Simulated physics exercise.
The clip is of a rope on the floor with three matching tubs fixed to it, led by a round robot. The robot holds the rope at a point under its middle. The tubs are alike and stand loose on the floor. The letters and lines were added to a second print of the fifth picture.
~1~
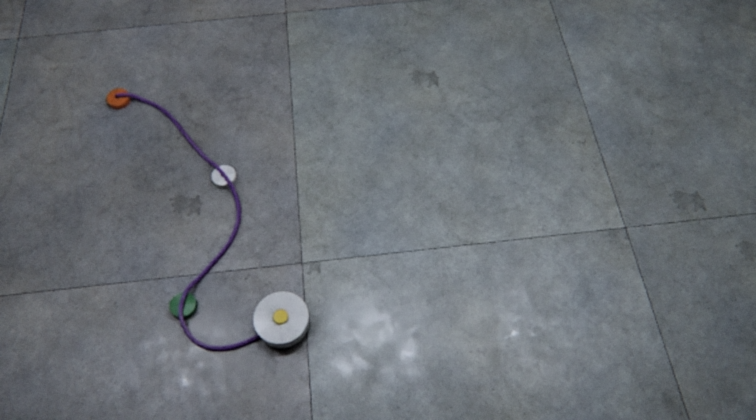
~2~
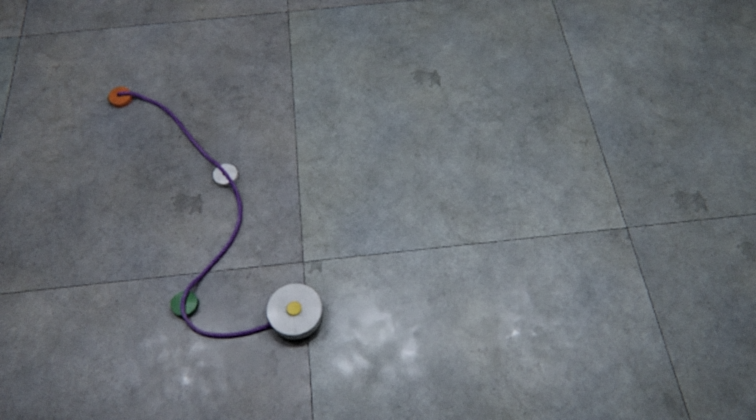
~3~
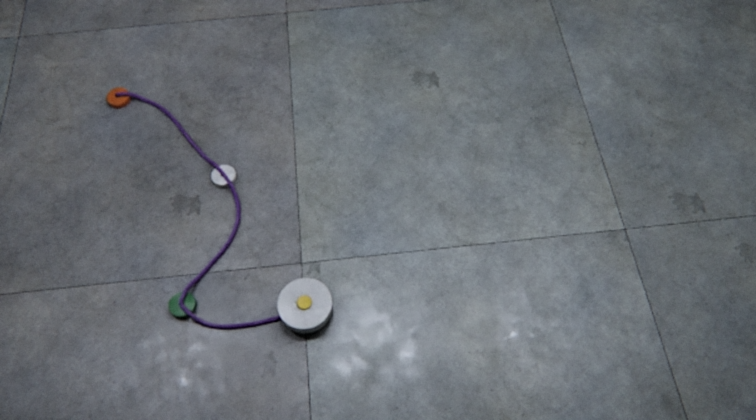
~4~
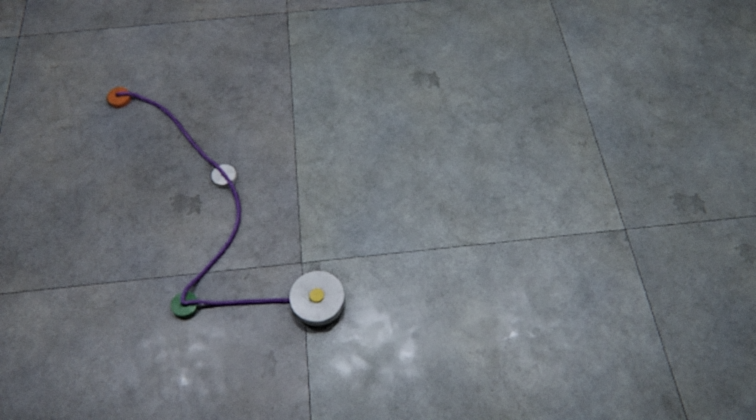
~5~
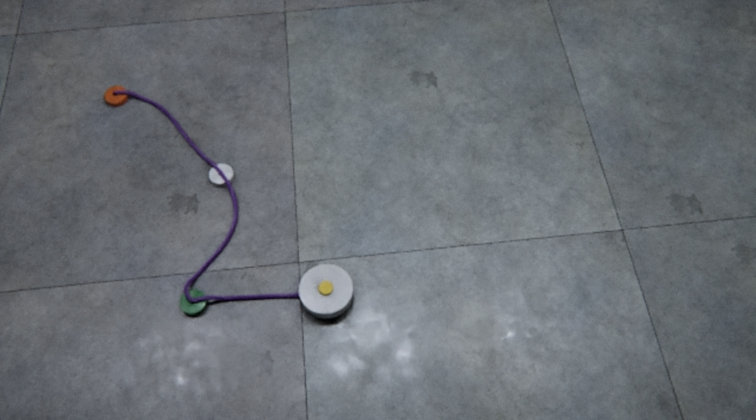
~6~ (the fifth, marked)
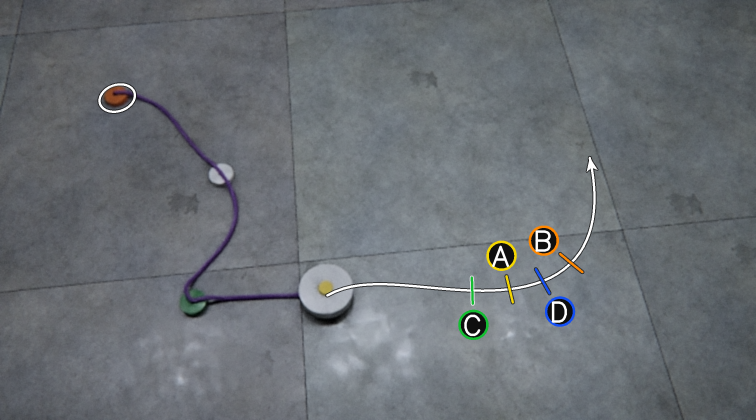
At first, a purple rope winds across a grey tiled floor from an orange tub past a white one and a green one to a round robot, sagging in a loop. The robot moves right and slightly upward, the loop straightens, and the green tub shifts slightly right.
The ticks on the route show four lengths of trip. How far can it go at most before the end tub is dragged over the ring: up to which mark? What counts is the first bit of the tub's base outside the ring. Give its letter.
All is well up to C.
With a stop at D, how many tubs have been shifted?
Three.
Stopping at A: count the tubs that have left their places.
By then, three.
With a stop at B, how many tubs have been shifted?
By then, three.
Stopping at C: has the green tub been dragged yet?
Yes.
On the marked copy, A at (510, 289); B at (571, 263); C at (472, 291); D at (543, 281); the ring at (117, 98); the route from (327, 295) via (527, 286) to (590, 158).
With C. Early on, robot (376, 280); orange tub (116, 96); white tub (221, 175); green tub (243, 295).
Further on, robot (429, 284); orange tub (116, 96); white tub (221, 175); green tub (296, 288).
At the end, robot (473, 287); orange tub (116, 96); white tub (224, 177); green tub (345, 259); the ringed tub at the far end is still in its ring.
As for the rest, A drags the last tub to (129, 106); B drags the last tub to (161, 126); D drags the last tub to (146, 117).
